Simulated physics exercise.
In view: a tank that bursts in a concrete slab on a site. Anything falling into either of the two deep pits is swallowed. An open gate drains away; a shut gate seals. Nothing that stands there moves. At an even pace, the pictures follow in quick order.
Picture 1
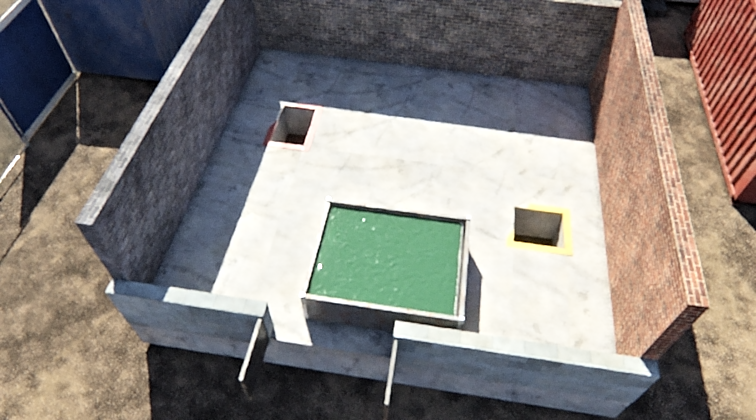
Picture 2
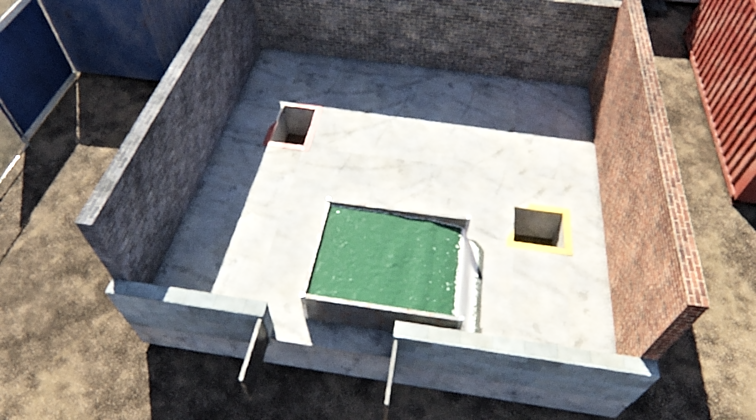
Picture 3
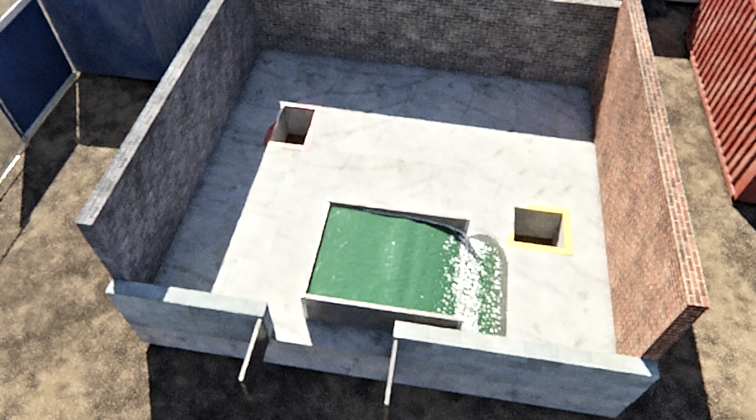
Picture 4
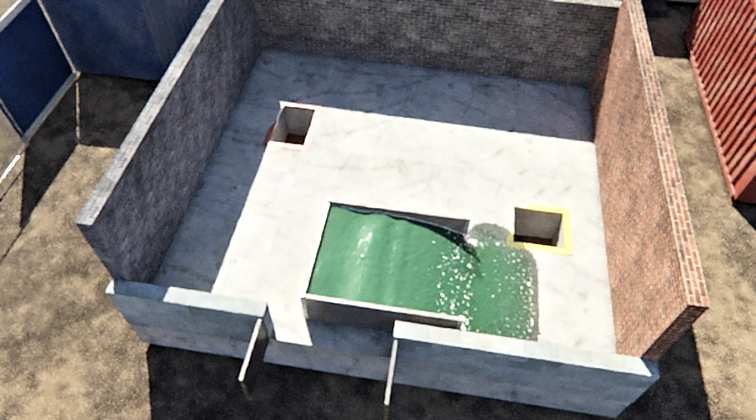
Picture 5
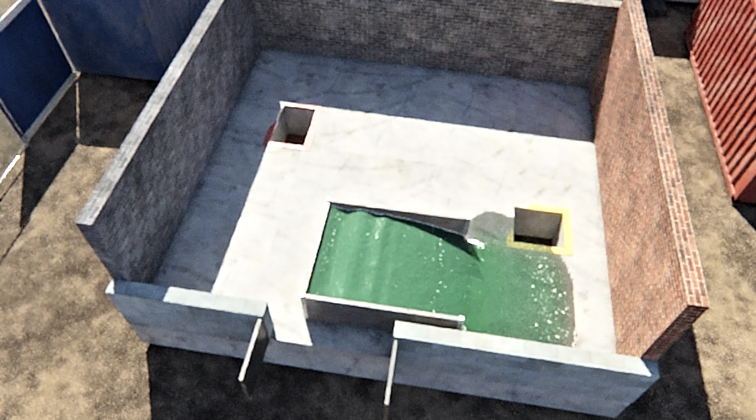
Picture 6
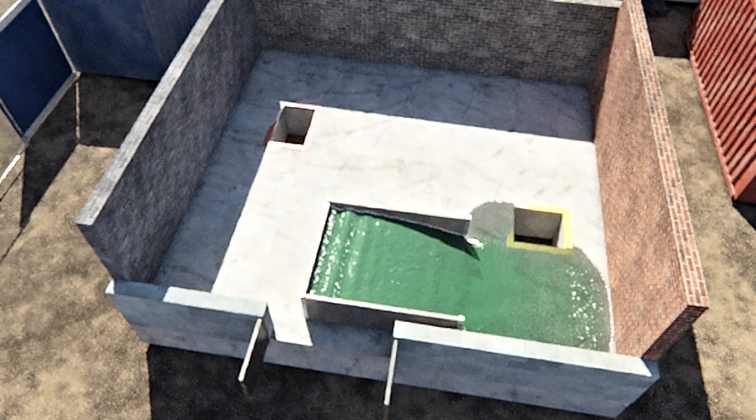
At first, a tank of green water sits whole and still on a pale slab enclosed by walls. Then its right side gives way and water pours out, foaming across the floor. The green sheet spreads steadily rightward past the near side of the yellow-edged opening, while ripples cross the tank.
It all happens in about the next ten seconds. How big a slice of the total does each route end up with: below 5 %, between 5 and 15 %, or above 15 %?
The gate pulls in barely a drop - beneath five per cent; the red pit pulls in barely a drop - beneath five per cent; the yellow pit pulls in a good deal - past fifteen per cent.
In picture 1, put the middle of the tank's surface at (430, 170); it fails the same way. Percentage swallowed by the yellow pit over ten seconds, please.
Yellow: About 50 %.
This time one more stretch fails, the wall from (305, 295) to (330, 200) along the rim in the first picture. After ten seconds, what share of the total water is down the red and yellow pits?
Shares: Red at 20 percent, yellow at 0 percent.
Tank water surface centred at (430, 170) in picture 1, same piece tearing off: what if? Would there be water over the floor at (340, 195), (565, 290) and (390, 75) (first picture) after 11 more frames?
Unflooded - soaked - unflooded.
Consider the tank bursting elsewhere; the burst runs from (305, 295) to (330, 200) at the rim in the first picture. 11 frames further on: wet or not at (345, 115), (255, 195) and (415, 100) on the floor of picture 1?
Unsoaked, then soaked, then unsoaked.
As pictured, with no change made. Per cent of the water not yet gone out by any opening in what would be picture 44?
Some 62 per cent has not gone.
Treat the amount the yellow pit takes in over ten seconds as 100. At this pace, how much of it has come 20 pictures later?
Roughly 45 per cent.
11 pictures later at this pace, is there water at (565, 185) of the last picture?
Verdict: That spot is submerged.
A moment on, water covers 15 % of the floor; the gate 0 %, the red pit 0 %, the yellow pit 3 %.
Next, water covers 20 % of the floor; the gate 0 %, the red pit 0 %, the yellow pit 6 %.
Then, water covers 30 % of the floor; the gate 0 %, the red pit 0 %, the yellow pit 19 %.
Later, water covers 50 % of the floor; the gate 2 %, the red pit 0 %, the yellow pit 36 %.
In the end, water covers 65 % of the floor; the gate 3 %, the red pit 1 %, the yellow pit 44 %.
